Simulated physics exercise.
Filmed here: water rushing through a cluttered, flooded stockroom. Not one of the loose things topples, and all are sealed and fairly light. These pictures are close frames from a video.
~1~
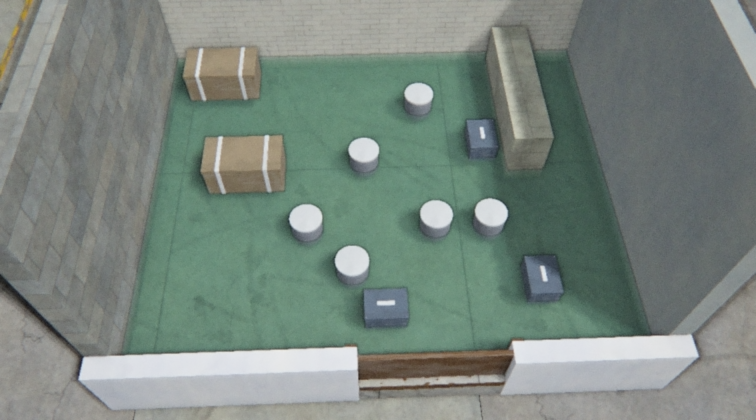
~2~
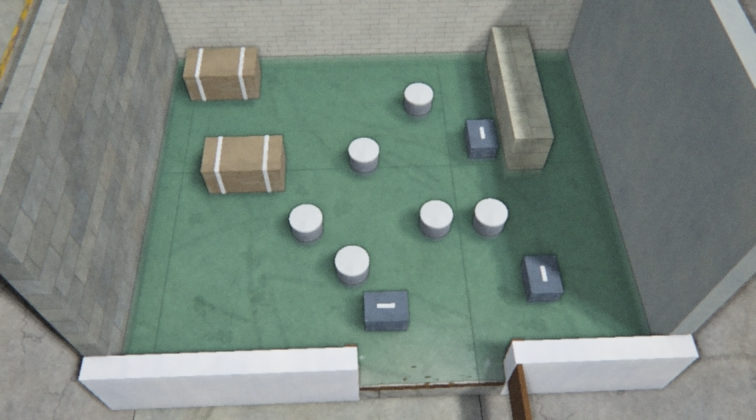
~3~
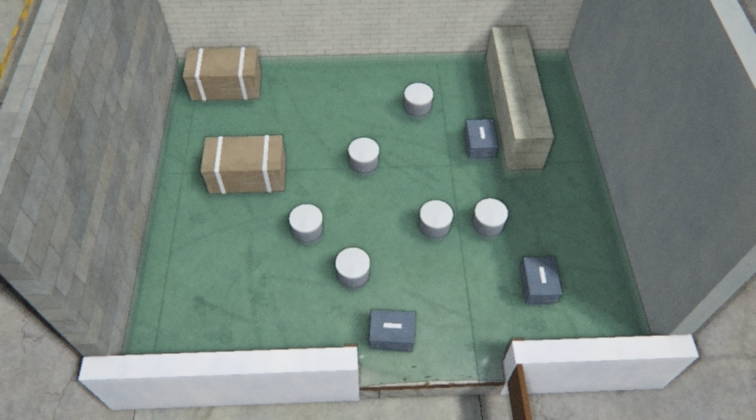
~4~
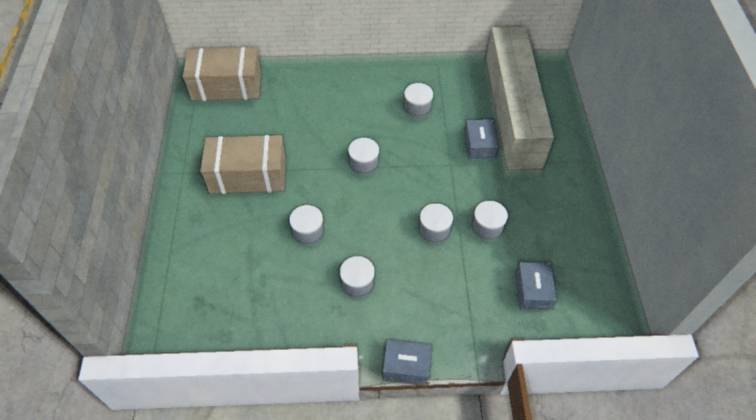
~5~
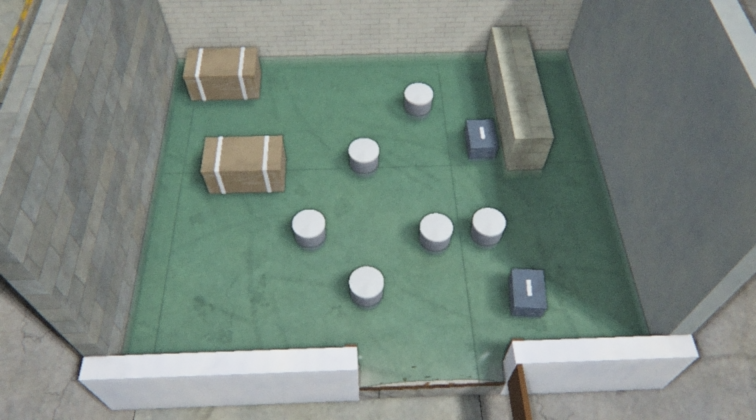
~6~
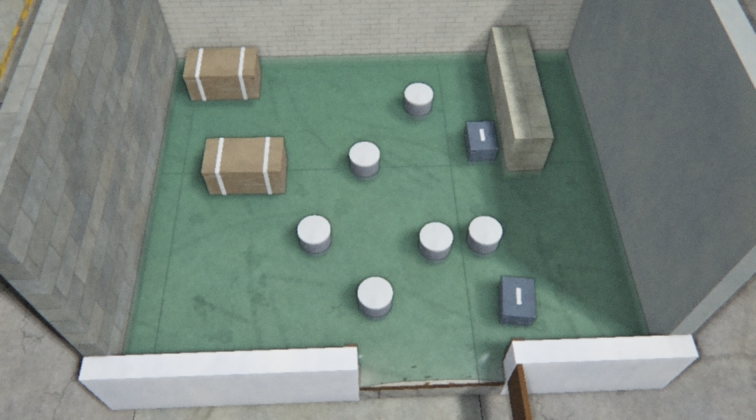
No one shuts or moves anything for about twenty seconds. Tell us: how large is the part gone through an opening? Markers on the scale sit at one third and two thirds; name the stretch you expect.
My prediction is the high band.
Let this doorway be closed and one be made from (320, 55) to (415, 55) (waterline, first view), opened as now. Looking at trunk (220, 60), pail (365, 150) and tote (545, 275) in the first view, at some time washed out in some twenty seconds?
Looking at them in turn, number one is flushed away, number two is flushed away, and number three is held back.
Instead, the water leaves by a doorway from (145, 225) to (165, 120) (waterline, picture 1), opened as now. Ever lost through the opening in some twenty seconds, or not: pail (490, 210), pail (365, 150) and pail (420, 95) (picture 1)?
Retained, lost, retained.
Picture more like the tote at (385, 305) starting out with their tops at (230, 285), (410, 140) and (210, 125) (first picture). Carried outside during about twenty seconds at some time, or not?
Going through them one by one: Escaped / escaped / remained.
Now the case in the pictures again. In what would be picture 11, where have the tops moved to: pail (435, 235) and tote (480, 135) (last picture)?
I'd say about (449, 295) for the first and about (492, 167) for the second.
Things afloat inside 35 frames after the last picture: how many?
In total, 3.
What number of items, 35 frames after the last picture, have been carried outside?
8.
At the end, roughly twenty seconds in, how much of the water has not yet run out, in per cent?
That comes to roughly 48 parts in a hundred.
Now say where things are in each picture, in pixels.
The first frame shows a pail at (352, 260) floats; a tote at (544, 274) floats; 0 of 11 have shifted.
The second frame shows a pail at (352, 260), afloat; a tote at (544, 274) floats; 0 of 11 have shifted.
The third frame shows a pail at (353, 262) floats; a tote at (542, 276) floats; 1 of 11 have shifted.
The fourth frame shows a pail at (357, 271) floats, close to its start; a tote at (538, 281) floats, close to its start; 3 of 11 have shifted.
The fifth frame shows a pail at (367, 282), afloat, close to its start; a tote at (529, 288) floats, close to its start; 6 of 11 have shifted.
The sixth frame shows a pail at (375, 293), afloat, a stride from its start; a tote at (519, 297) floats, a stride from its start; 6 of 11 have shifted.
A moment on, 3 of 11 are out; 8 afloat.
Next, 6 of 11 are out; 5 afloat.
Later, 8 of 11 are out; 3 afloat.
In the end, 9 of 11 are out; 1 afloat.
